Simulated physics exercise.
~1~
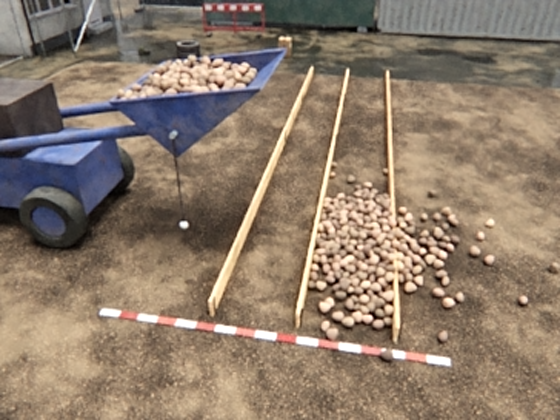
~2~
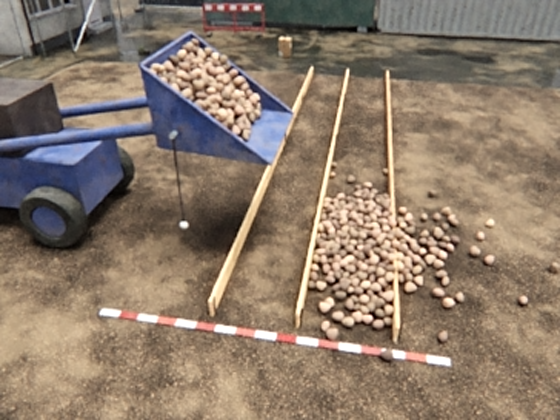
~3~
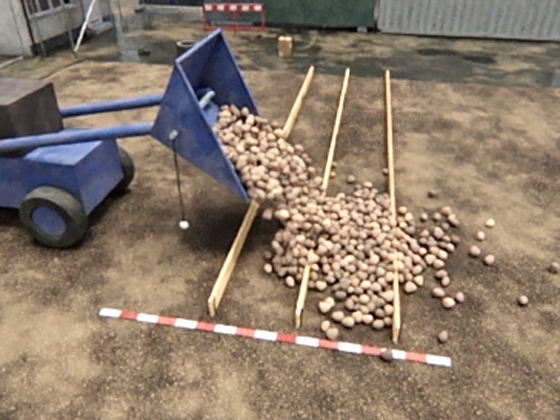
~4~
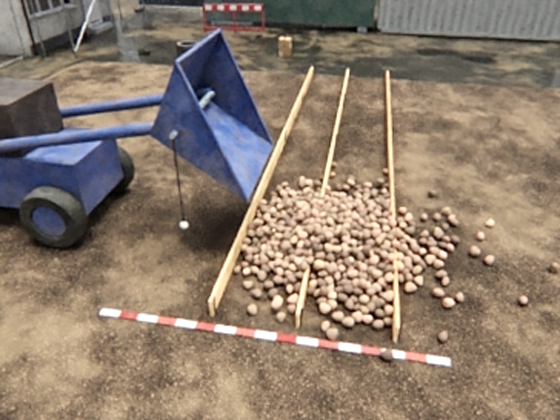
A blue loader tips its bucket and pours brown cobbles between the planks, emptying it completely.
